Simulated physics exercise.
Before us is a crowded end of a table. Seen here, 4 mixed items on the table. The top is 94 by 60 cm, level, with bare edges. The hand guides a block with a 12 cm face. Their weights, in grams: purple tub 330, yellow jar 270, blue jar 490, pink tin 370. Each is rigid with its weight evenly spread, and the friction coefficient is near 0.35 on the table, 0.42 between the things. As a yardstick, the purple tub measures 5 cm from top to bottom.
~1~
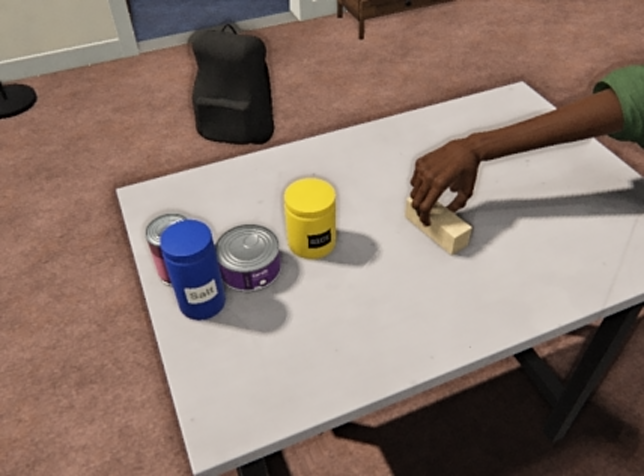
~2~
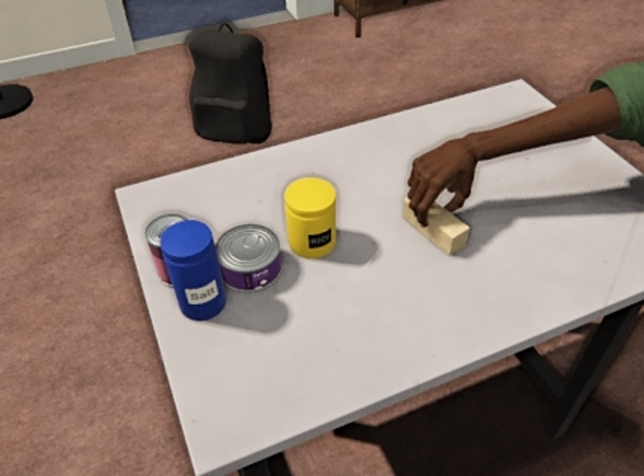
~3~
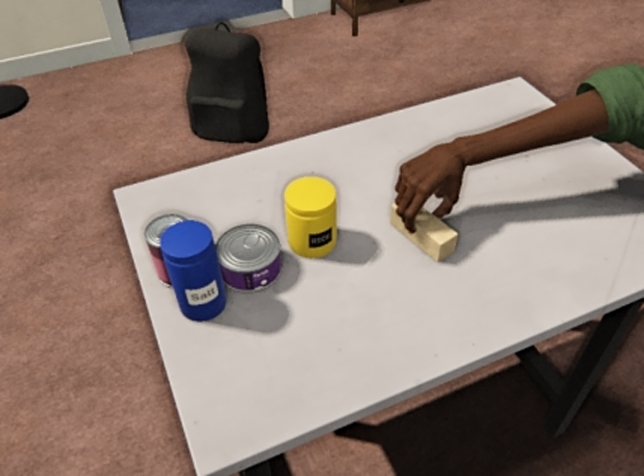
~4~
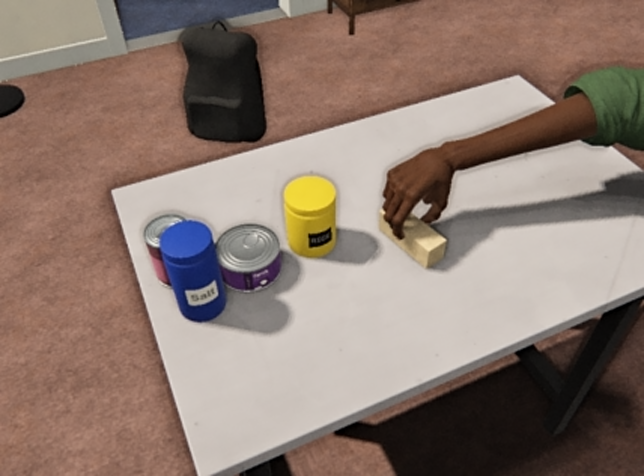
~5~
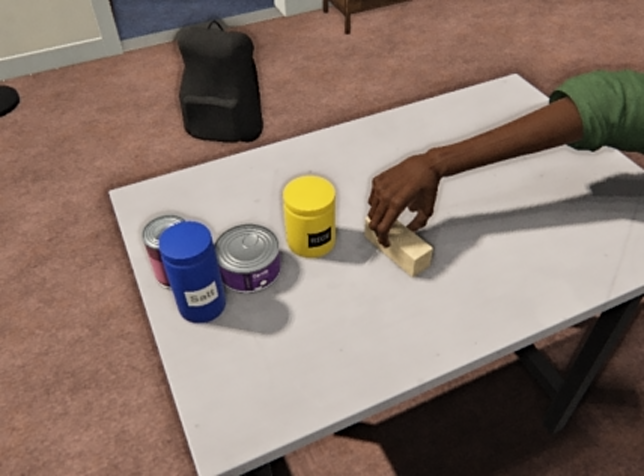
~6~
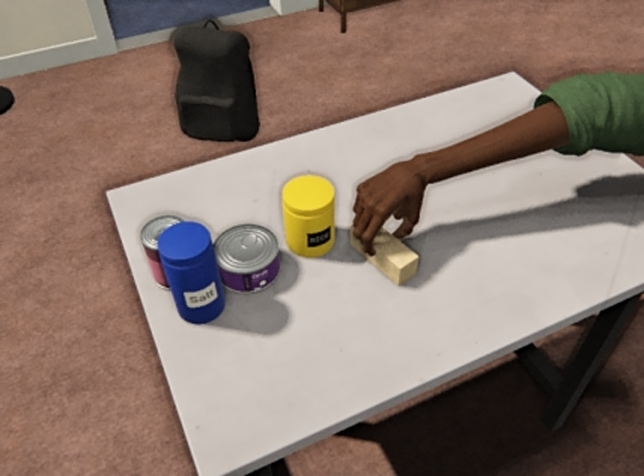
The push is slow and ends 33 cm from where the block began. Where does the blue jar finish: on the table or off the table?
The blue jar is still on the table.
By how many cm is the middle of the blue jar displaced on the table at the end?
Some 0 cm.
Then, 0.20 s later than the last frame, block slid 17 cm.
Then, 0.50 s later than the last frame, block slid 23 cm.
Then, 0.90 s later than the last frame, block slid 32 cm.
When it is over, all 4 within 4 cm of the start. End places, in pixels of the last picture, blue jar near (193, 274).
